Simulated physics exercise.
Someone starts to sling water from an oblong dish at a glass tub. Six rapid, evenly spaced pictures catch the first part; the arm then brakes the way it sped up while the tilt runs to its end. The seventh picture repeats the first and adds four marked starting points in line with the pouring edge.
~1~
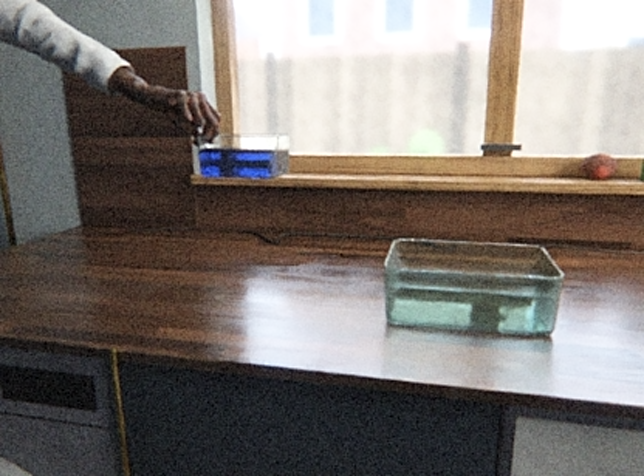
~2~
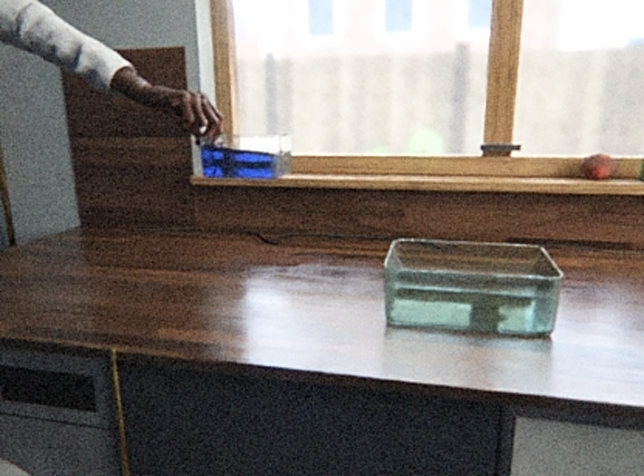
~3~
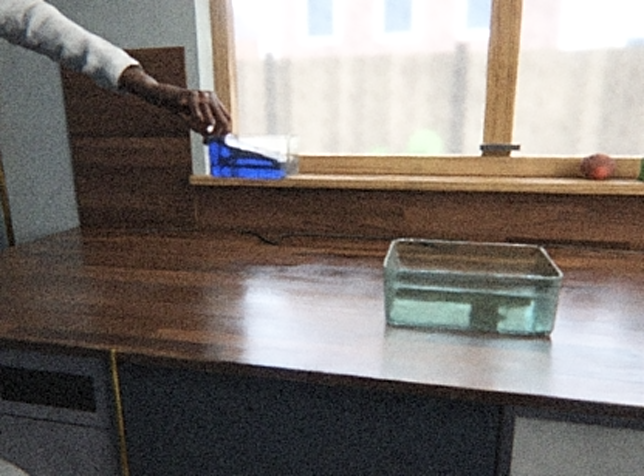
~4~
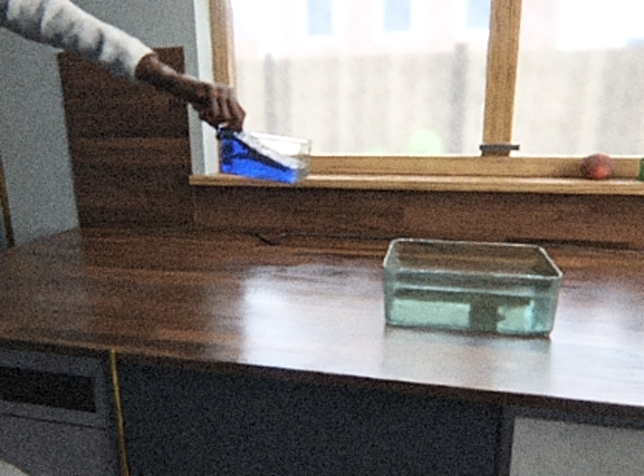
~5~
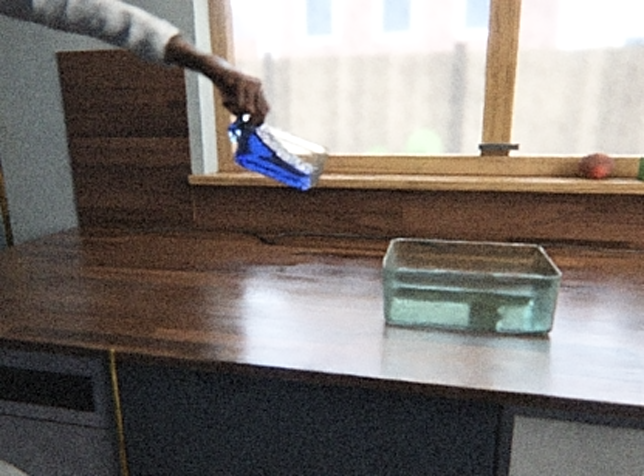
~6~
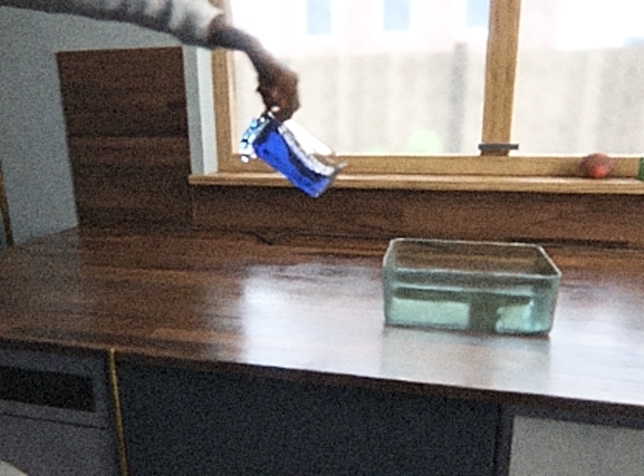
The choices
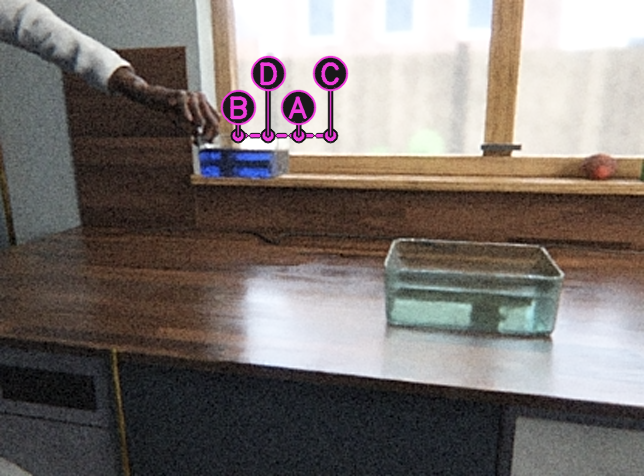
In the video, a hand lifts a clear oblong dish of blue liquid from beside a window and swings it right, tipping its right end down as liquid sloshes over the left rim; a glass tub sits still on the wooden counter.
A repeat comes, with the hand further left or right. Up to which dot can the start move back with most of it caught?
I would pick place B.
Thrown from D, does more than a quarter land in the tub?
Yes, clearly.
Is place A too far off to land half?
No, that is safe.
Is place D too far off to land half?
No.
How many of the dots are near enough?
All of them.
On the marked copy, A at (298, 135); B at (238, 135); C at (330, 135); D at (268, 135).
Choosing A, about 89 % lands in the tub, 9 % falls short.
Choosing B, about 65 % lands in the tub, 27 % falls short and 8 % goes beside or beyond.
Choosing C, about 81 % lands in the tub, 8 % falls short and 11 % goes beside or beyond.
Choosing D, about 69 % lands in the tub, 16 % falls short and 15 % goes beside or beyond.
